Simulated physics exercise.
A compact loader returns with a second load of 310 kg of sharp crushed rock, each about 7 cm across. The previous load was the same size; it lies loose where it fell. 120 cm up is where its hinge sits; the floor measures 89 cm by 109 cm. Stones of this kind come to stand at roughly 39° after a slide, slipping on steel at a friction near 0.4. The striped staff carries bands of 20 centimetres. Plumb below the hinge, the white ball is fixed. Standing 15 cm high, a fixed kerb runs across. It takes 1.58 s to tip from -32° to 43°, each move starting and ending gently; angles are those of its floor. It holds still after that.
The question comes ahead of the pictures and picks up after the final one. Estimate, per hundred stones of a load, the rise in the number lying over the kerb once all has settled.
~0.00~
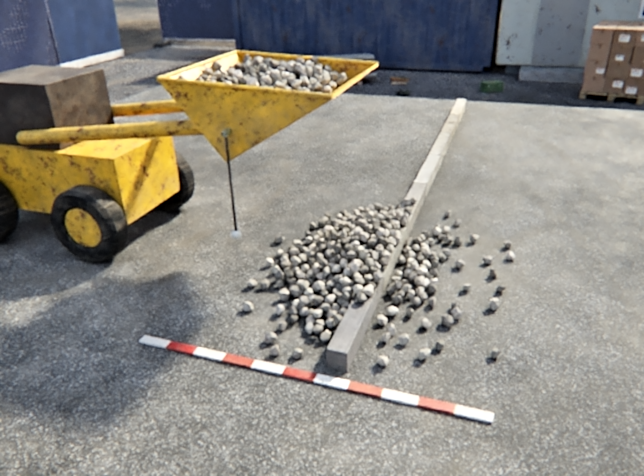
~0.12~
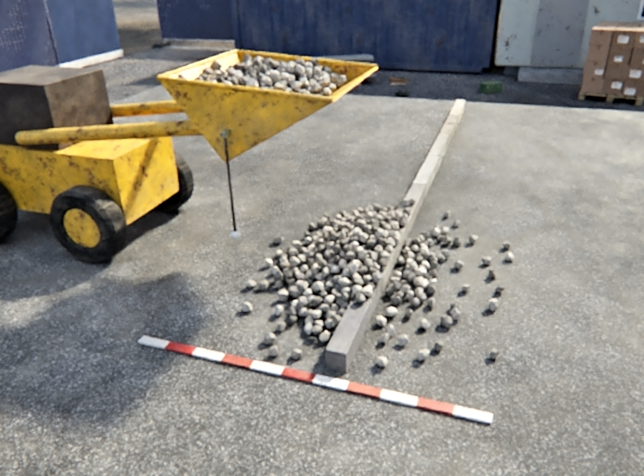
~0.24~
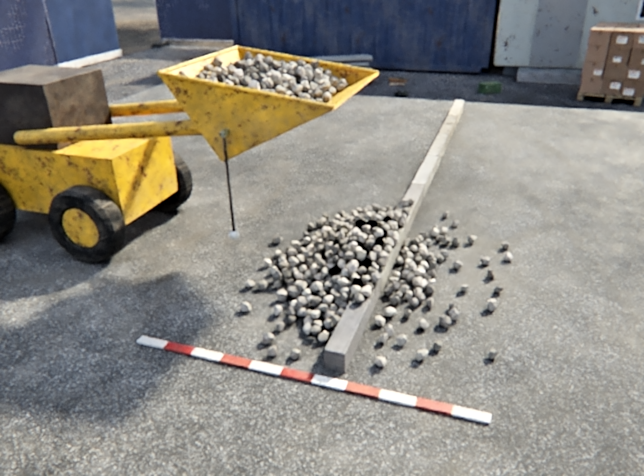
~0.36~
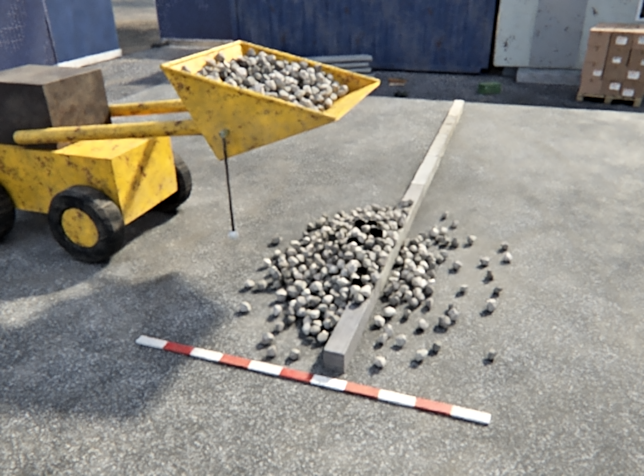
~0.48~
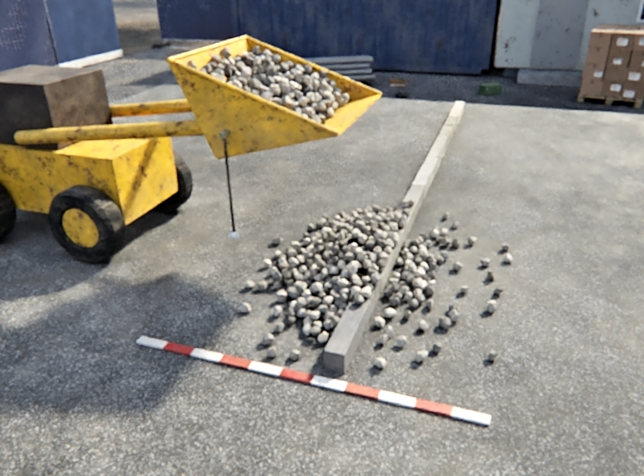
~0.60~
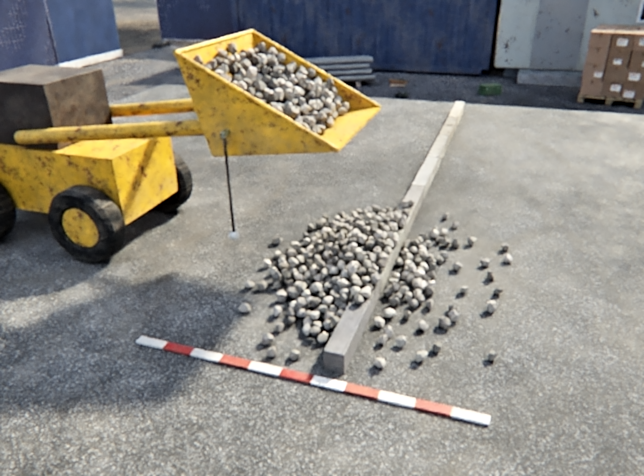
Roughly 30 more per hundred.
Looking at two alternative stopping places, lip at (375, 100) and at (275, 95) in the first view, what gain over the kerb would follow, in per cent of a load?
The first position would add some 85 per cent, the second some 0.
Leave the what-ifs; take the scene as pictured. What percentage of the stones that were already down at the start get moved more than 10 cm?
5 %.
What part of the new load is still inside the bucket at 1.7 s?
About 45 percent.
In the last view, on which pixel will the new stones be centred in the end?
(356, 248).
After 1.2 s the floor is at 31°; in per cent of one load, 100 in the bucket, 87 on this side of the kerb, 14 over the kerb; the foremost stones are at (492, 283).
After 1.7 s the floor is at 43°; in per cent of one load, 44 in the bucket, 142 on this side of the kerb, 14 over the kerb; the foremost stones are at (492, 283).
After 2.0 s the floor is at 43°; in per cent of one load, 4 in the bucket, 165 on this side of the kerb, 31 over the kerb; the foremost stones are at (495, 280).
After 4.6 s the floor is at 43°; in per cent of one load, 0 in the bucket, 156 on this side of the kerb, 44 over the kerb; the foremost stones are at (508, 289). Net gain over the kerb, 30.
